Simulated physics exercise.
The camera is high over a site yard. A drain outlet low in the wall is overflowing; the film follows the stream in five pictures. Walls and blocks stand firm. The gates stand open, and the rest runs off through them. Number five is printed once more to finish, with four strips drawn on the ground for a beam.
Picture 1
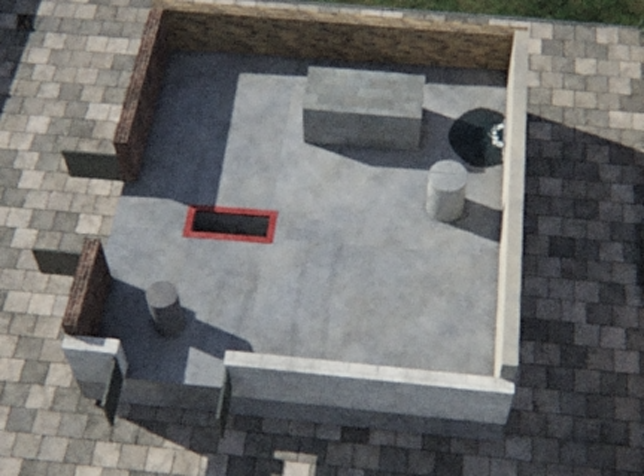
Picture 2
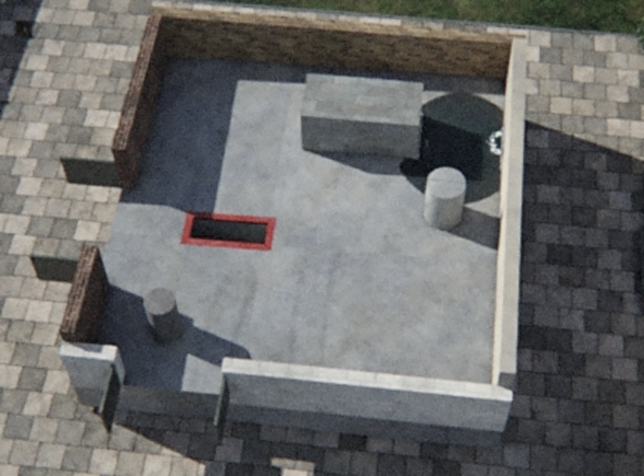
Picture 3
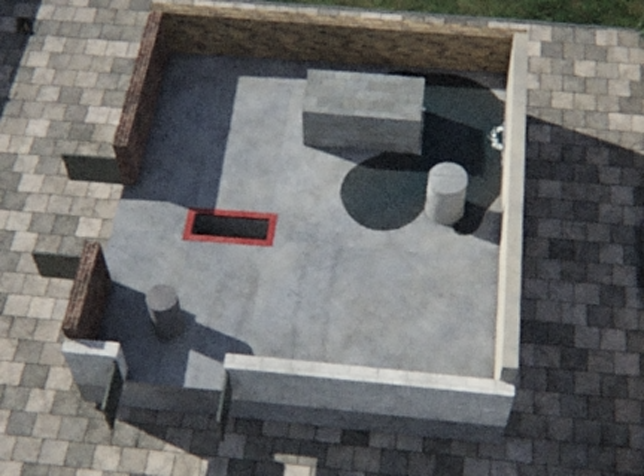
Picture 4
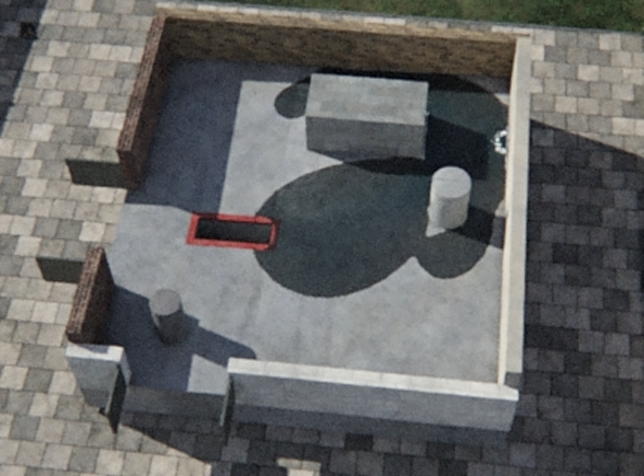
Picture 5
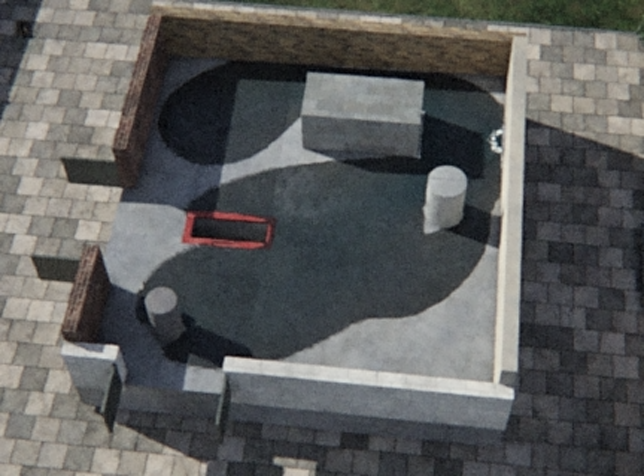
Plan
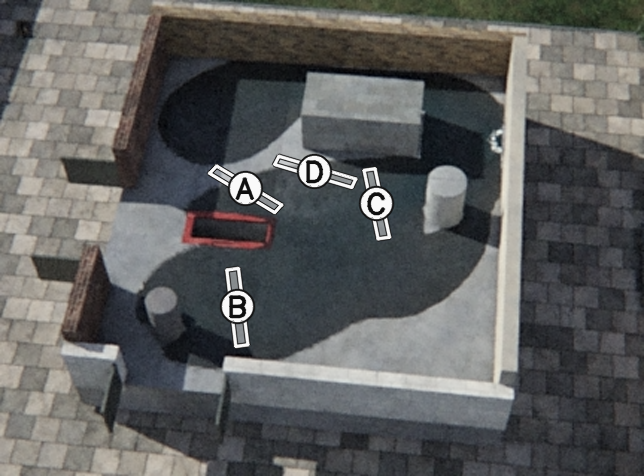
The clip shows a walled concrete yard from above as dark water spreads from an outfall at the right wall, passing around a large block and a pale cylinder, then reaching the red-edged drain pit and the smaller cylinder at lower left.
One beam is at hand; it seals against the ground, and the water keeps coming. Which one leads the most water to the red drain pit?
Spot B.
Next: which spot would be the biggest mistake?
The answer is C.
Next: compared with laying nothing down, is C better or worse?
Spot C is worse.
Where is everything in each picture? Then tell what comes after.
Outfall at (506, 134); red drain pit at (230, 224); open gate at (179, 370); open gate at (124, 228); 2 % of the ground under water, visible out to (457, 131); red drain pit still dry, in the first frame.
In the second frame, 8 % of the ground under water, visible out to (409, 167); red drain pit still dry.
In the third frame, 15 % of the ground under water, visible out to (346, 196); red drain pit still dry.
In the fourth frame, 31 % of the ground under water, visible out to (265, 257); red drain pit still dry.
In the fifth frame, 56 % of the ground under water, visible out to (145, 307); red drain pit taking water.
In white, A from (213, 169) to (278, 208); B from (232, 269) to (241, 345); C from (369, 169) to (383, 238); D from (276, 160) to (353, 183).
Choosing A, about 17 % of the stream goes into the red drain pit, about 83 % out by the gates.
Choosing B, about 25 % of the stream goes into the red drain pit, about 75 % out by the gates.
Choosing C, about 9 % of the stream goes into the red drain pit, about 91 % out by the gates.
Choosing D, about 18 % of the stream goes into the red drain pit, about 82 % out by the gates.
